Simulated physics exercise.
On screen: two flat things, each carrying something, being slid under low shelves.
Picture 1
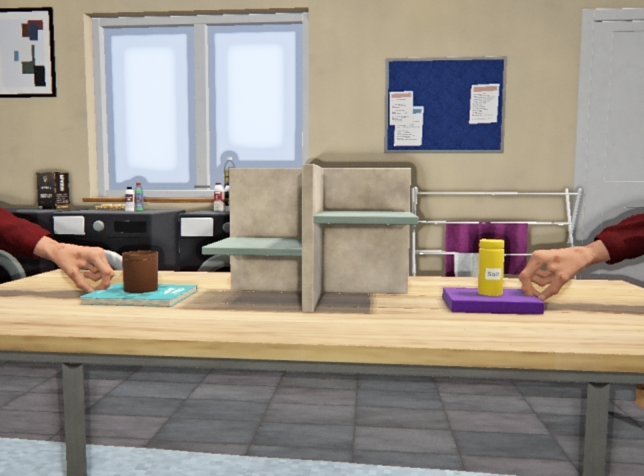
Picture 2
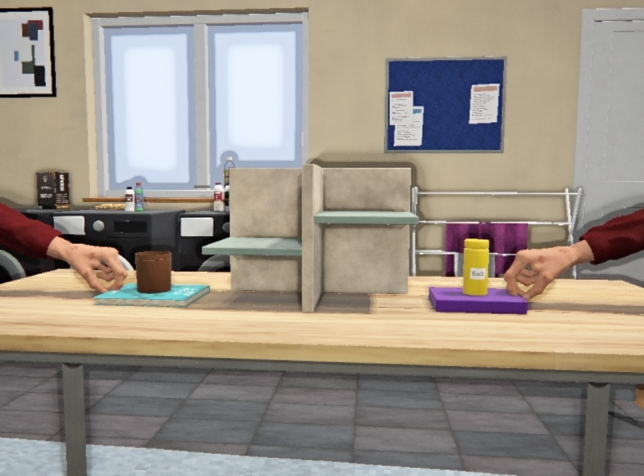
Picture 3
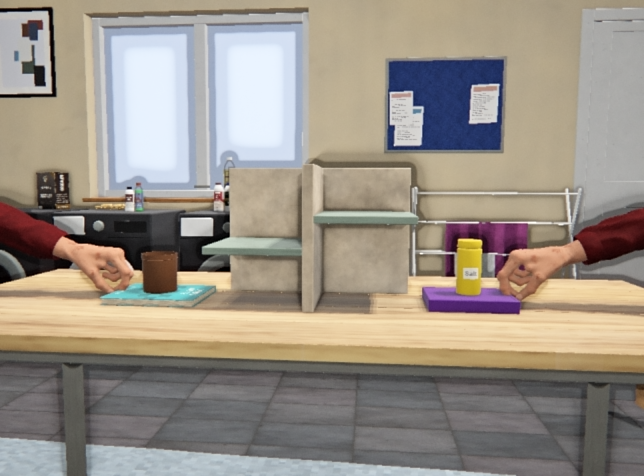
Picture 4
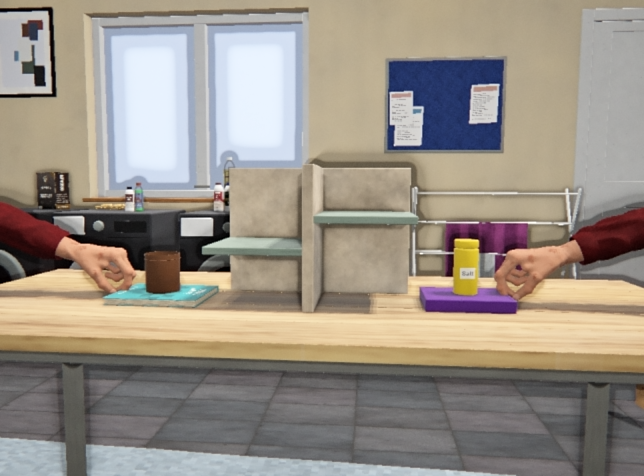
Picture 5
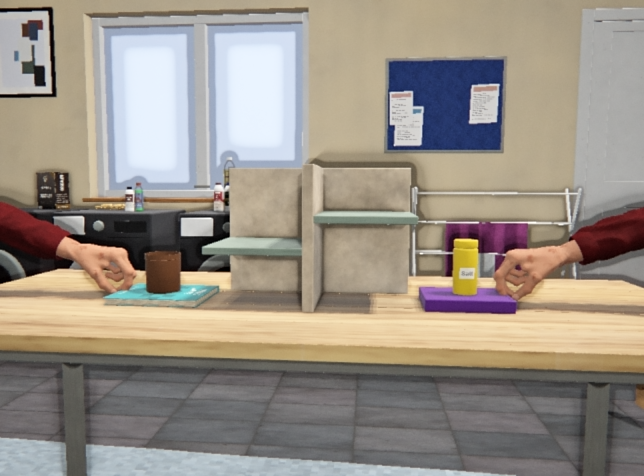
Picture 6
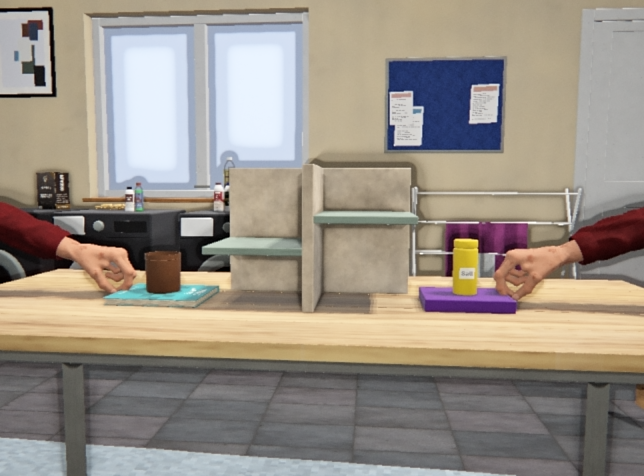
Two hands slid a turquoise book carrying a brown beaker and a purple tray carrying a yellow shaker a short way inward across the table toward the low shelves, then stayed nearly still.
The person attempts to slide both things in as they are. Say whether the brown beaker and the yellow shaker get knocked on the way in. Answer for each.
Here the brown beaker is not knocked, the yellow shaker is not knocked.
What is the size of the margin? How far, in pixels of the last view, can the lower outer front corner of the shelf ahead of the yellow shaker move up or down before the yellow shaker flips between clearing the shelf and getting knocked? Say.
It has to move 20 pixels down.
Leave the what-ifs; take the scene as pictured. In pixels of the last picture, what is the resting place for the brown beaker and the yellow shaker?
Taking them in turn, it's (260, 274) followed by (371, 265).
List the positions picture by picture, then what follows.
In the first frame, hands sliding the things forward; brown beaker (141, 272); yellow shaker (491, 267); turquoise book (142, 294).
In the second frame, hands sliding the things forward; yellow shaker (476, 267); purple tray (475, 300).
In the third frame, hands sliding the things forward; brown beaker (160, 272); shelf (314, 234).
In the fourth frame, hands sliding the things forward; yellow shaker (466, 267); turquoise book (164, 295).
In the fifth frame, hands sliding the things forward; brown beaker (163, 272); purple tray (464, 300).
In the sixth frame, hands sliding the things forward; brown beaker (163, 272); yellow shaker (465, 267); shelf (314, 234).
Then, 0.94 s later than the last frame, brown beaker riding along near (201, 273); yellow shaker riding along near (426, 266).
When it is over, the brown beaker passes below, near (260, 274); the yellow shaker passes below, near (372, 265).
